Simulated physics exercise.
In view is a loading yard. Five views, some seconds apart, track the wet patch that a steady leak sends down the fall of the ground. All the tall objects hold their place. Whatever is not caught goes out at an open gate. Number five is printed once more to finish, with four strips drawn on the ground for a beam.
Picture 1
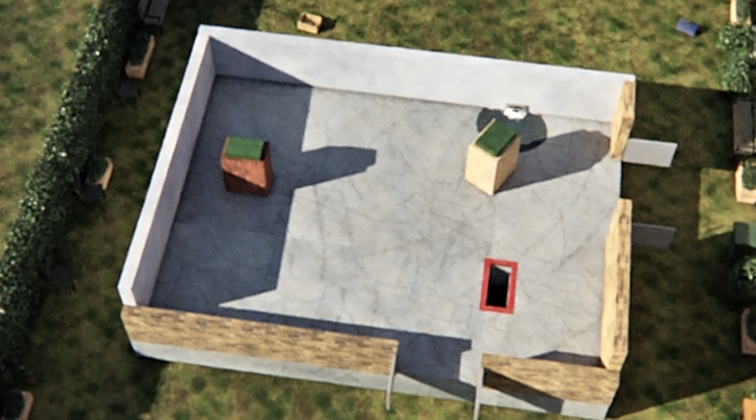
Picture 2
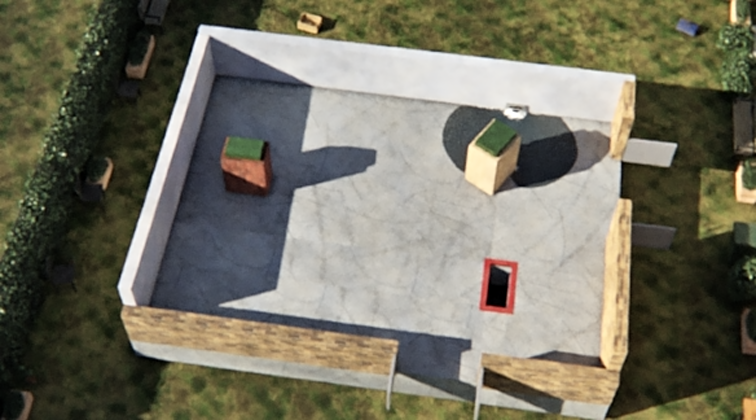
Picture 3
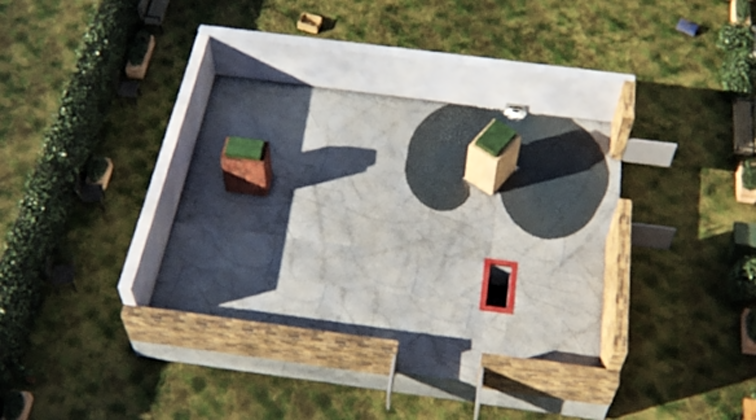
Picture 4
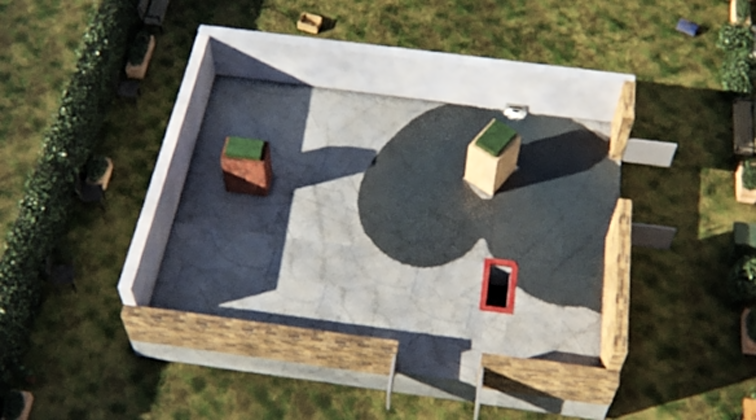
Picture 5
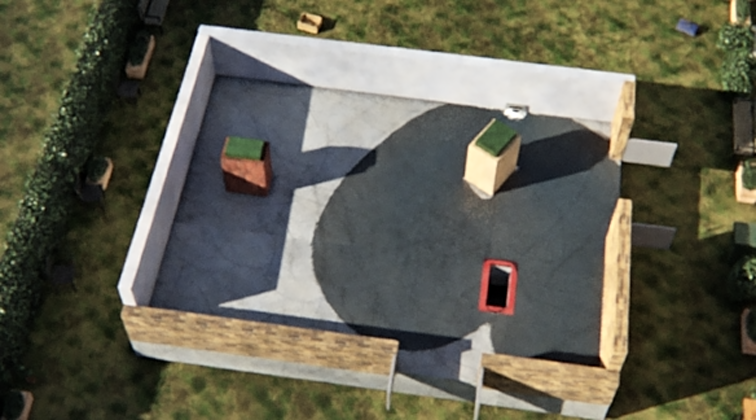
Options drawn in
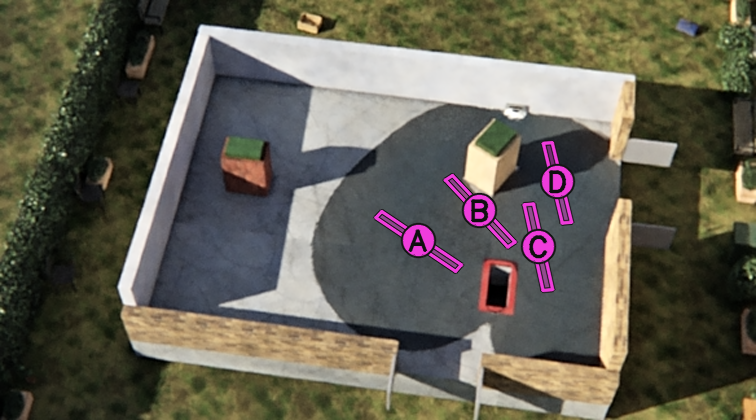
We see a walled yard from above as a dark wet patch spreads from near the back wall, passing around a cream block on both sides, then widening left and forward until it surrounds the red-rimmed opening.
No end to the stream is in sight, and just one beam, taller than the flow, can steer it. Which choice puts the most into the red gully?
A beats the others.
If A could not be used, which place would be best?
Here it is place D.
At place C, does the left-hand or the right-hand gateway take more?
The left gate.
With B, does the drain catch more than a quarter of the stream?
No, it does not.
On the marked copy, A from (378, 214) to (458, 268); B from (448, 177) to (511, 244); C from (528, 204) to (547, 290); D from (547, 142) to (566, 222).
If A is chosen, about 29 % of the stream goes into the red gully, about 63 % out by the gates.
If B is chosen, about 11 % of the stream goes into the red gully, about 81 % out by the gates.
If C is chosen, about 12 % of the stream goes into the red gully, about 79 % out by the gates.
If D is chosen, about 21 % of the stream goes into the red gully, about 71 % out by the gates.
